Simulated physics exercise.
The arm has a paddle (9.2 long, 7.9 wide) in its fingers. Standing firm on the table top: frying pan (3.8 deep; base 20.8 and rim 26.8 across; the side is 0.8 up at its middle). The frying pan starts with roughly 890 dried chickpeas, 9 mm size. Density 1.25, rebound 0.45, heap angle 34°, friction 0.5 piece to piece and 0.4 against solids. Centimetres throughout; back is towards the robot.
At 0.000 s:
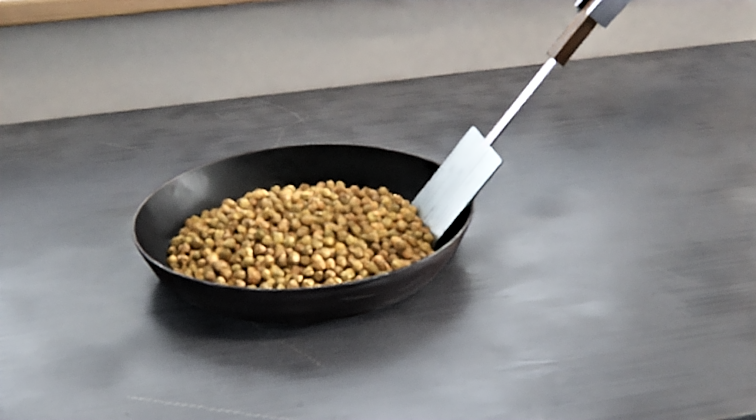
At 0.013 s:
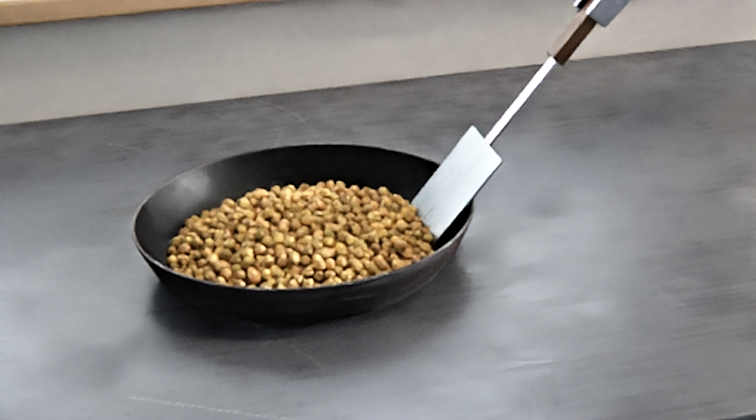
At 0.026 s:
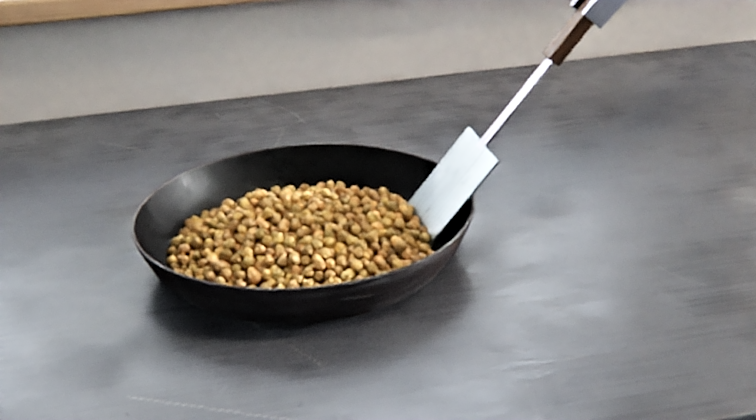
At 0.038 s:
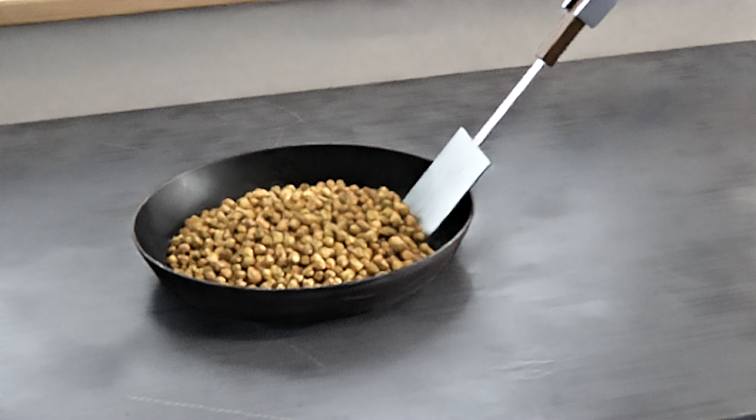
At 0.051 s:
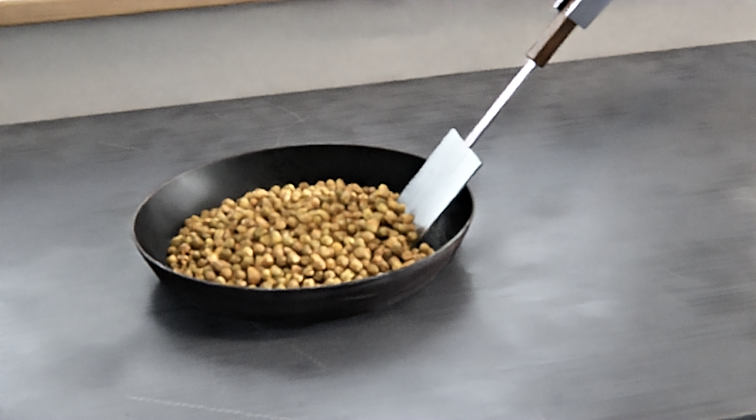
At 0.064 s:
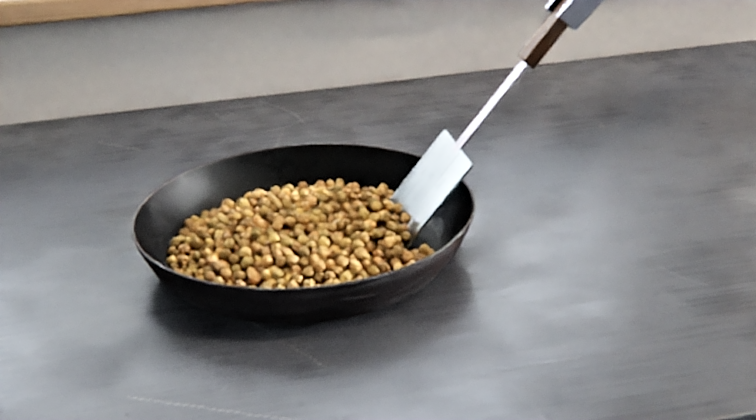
A metal paddle held by a robot arm easing slightly left against a heap of dried chickpeas in a black frying pan.
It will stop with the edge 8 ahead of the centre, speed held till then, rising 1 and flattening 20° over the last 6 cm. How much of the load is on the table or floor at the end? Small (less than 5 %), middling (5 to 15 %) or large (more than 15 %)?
A small share, less than 5 %, ends on the table or floor.
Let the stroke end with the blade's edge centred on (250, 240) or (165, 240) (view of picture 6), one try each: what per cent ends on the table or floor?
Some 0 and 10 per cent.
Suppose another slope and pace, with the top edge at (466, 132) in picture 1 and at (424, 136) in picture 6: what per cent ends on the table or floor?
Some 0 per cent.
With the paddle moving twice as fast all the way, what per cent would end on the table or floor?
It would be near 5 per cent.
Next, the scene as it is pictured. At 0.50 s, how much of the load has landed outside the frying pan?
Some 2 per cent.
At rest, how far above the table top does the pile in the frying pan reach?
Roughly 5.0 cm.
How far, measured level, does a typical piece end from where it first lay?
About 3 cm.
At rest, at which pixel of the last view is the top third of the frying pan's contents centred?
Around (190, 239).
By 0.16 s, sloping 49°, highest piece 4 above the table; 888 in the frying pan.
By 0.25 s, sloping 42°, highest piece 4 above the table; 888 in the frying pan.
By 0.50 s, sloping 29°, highest piece 4 above the table; 879 in the frying pan, 9 on the table or floor.
By 1.55 s, sloping 29°, highest piece 4 above the table; 879 in the frying pan, 9 on the table or floor.
Final count, 879 in the frying pan, 9 on the table or floor. That is 1 % on the table or floor.
